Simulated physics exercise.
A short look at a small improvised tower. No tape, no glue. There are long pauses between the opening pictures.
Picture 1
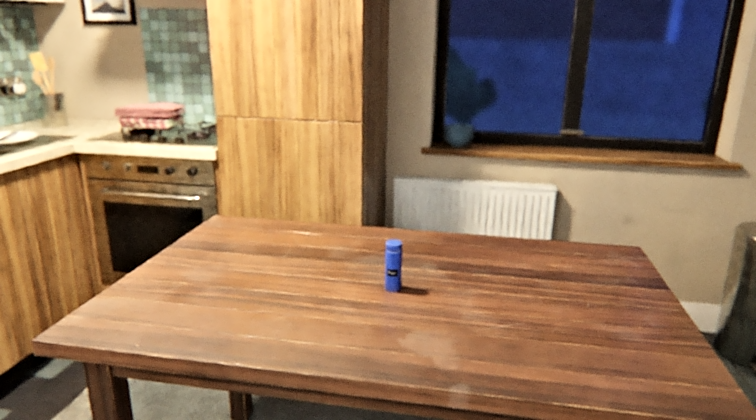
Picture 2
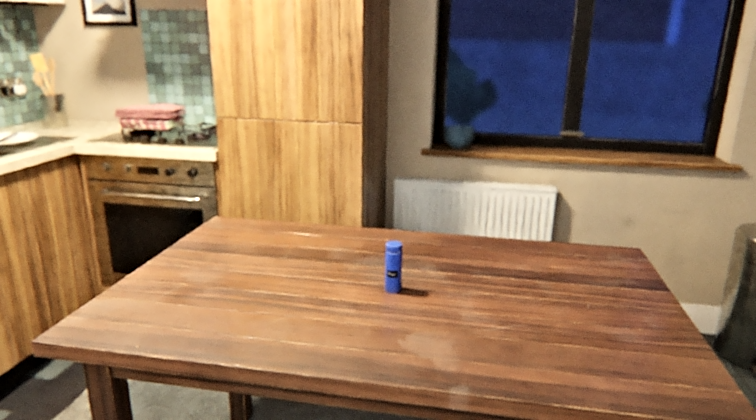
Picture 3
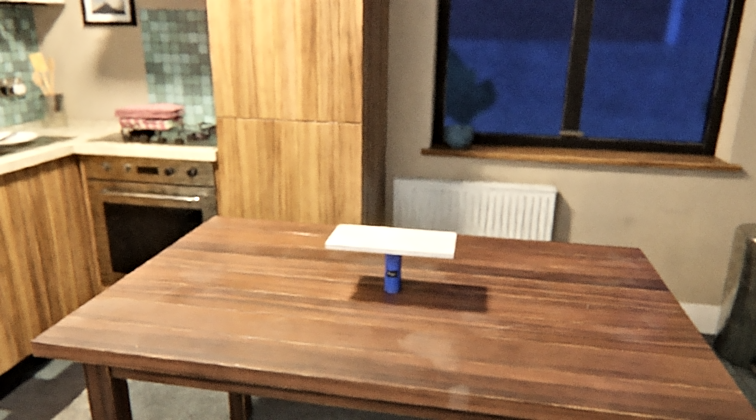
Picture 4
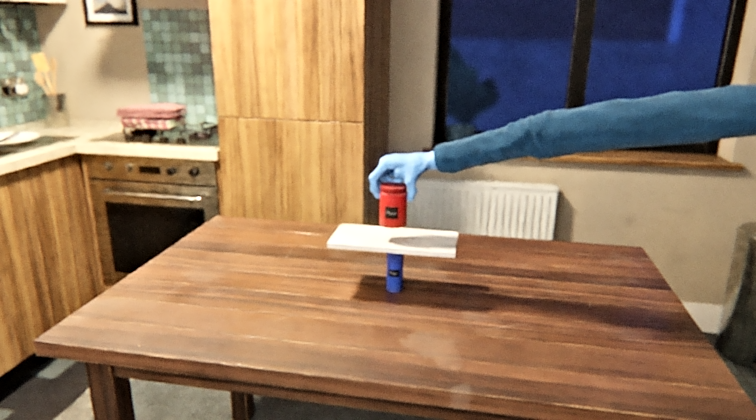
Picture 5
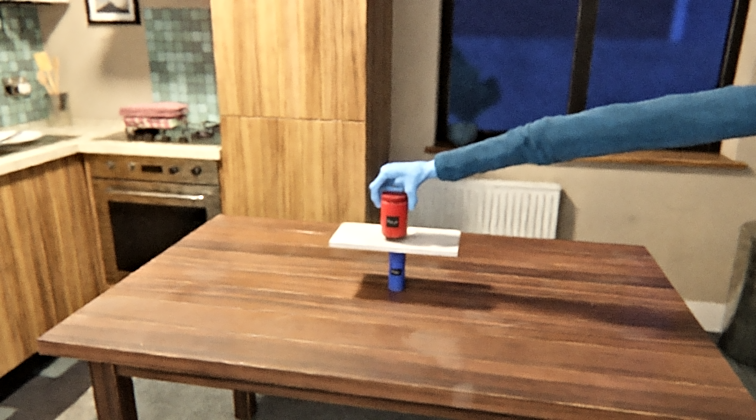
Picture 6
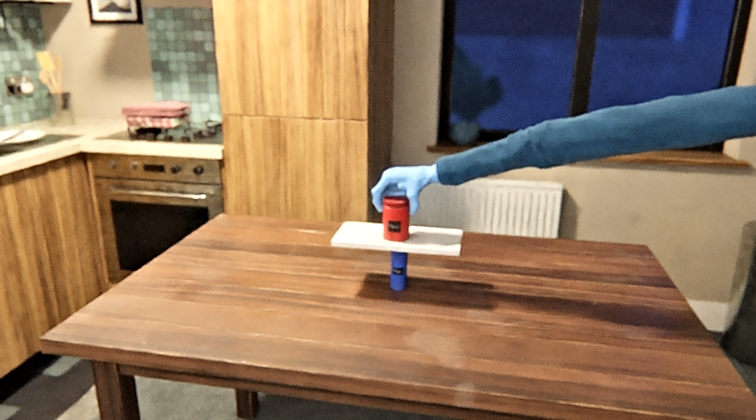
A gloved hand lowers a red jar onto a white board resting on a blue container.
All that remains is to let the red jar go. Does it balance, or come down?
The stack keeps its balance.
Then, 0.20 s past the last view, nothing moves.
Then, 0.50 s past the last view, red jar resting near (396, 219).
Finally, all 3 still in place. Final places as the last picture's camera would see them, red jar near (396, 219). The stack holds.
